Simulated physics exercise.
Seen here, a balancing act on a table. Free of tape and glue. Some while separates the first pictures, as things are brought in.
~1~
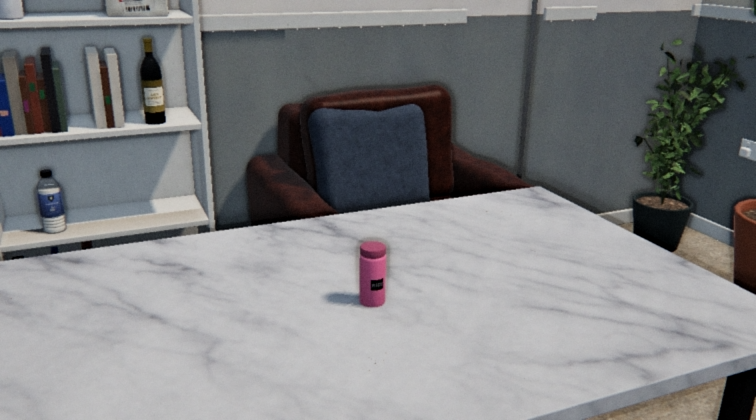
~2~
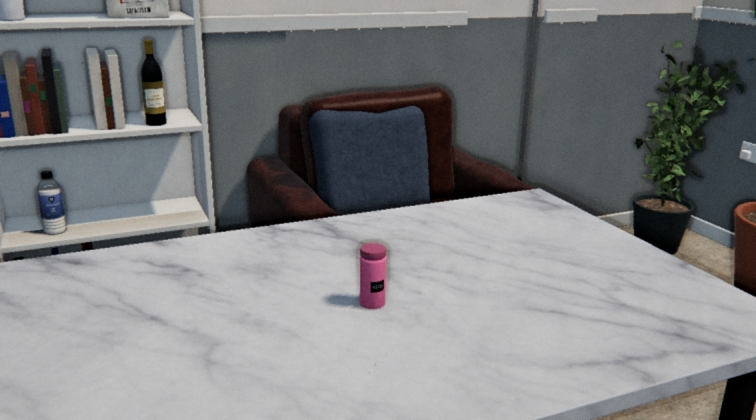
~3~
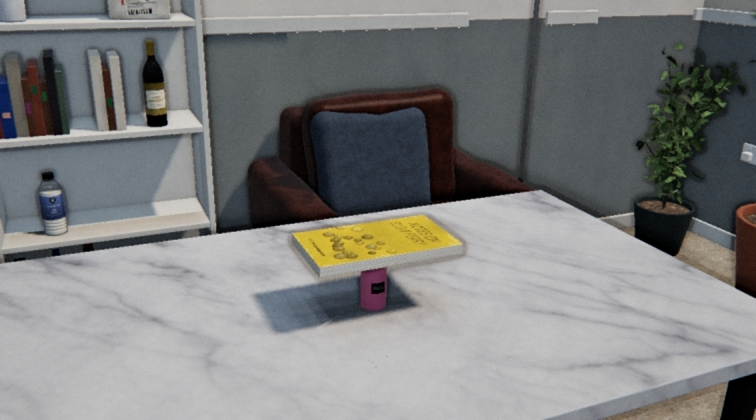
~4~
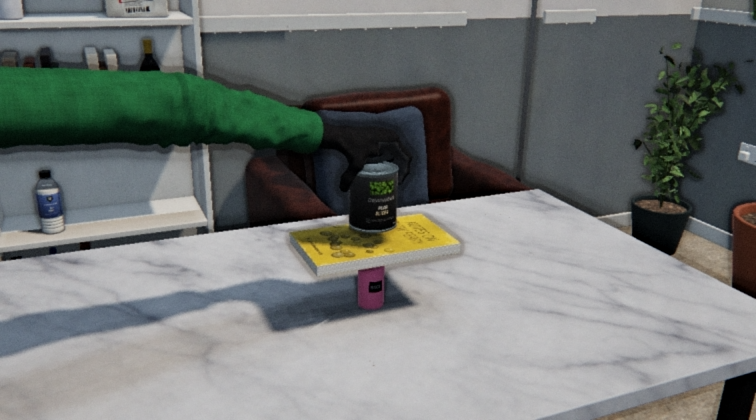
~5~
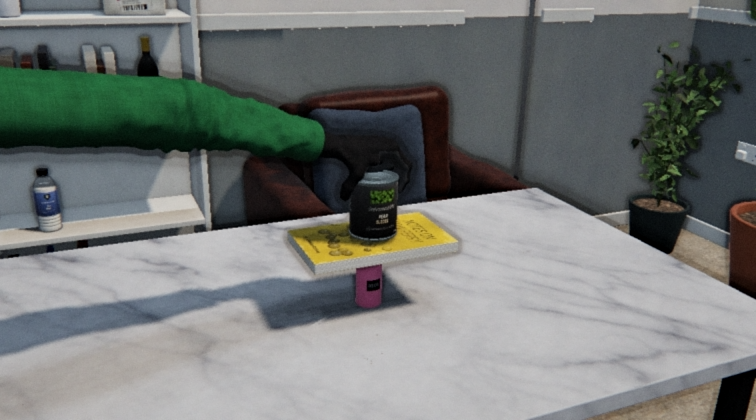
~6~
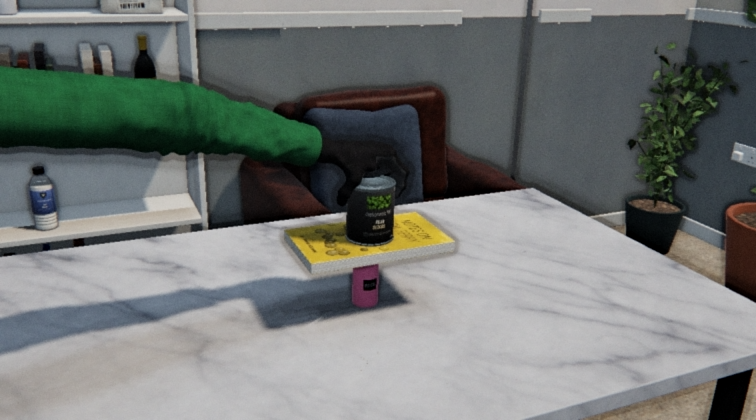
A green-sleeved arm lowering a black tin onto a yellow book balanced on a pink shaker, its hand still holding on.
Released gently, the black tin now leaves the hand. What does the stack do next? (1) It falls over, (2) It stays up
2.
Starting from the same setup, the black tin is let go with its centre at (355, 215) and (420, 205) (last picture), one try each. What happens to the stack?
First case: It remains standing; second case: It collapses.
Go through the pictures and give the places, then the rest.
In the first picture, the last thing is not in view yet; pink shaker (373, 274).
In the second picture, the last thing is not in view yet; pink shaker (373, 276).
In the third picture, the last thing is not in view yet; pink shaker (374, 277).
In the fourth picture, on its way; black tin (373, 196); pink shaker (371, 276).
In the fifth picture, on its way; black tin (374, 205); pink shaker (369, 275).
In the sixth picture, set down, still held; black tin (370, 210); pink shaker (366, 274).
Then, 0.50 s after the last picture, nothing has stirred.
Then, 1.30 s after the last picture, black tin resting near (370, 210).
At rest, all 3 in place. Seen from the same camera at the end, black tin near (371, 210). The stack keeps its balance.
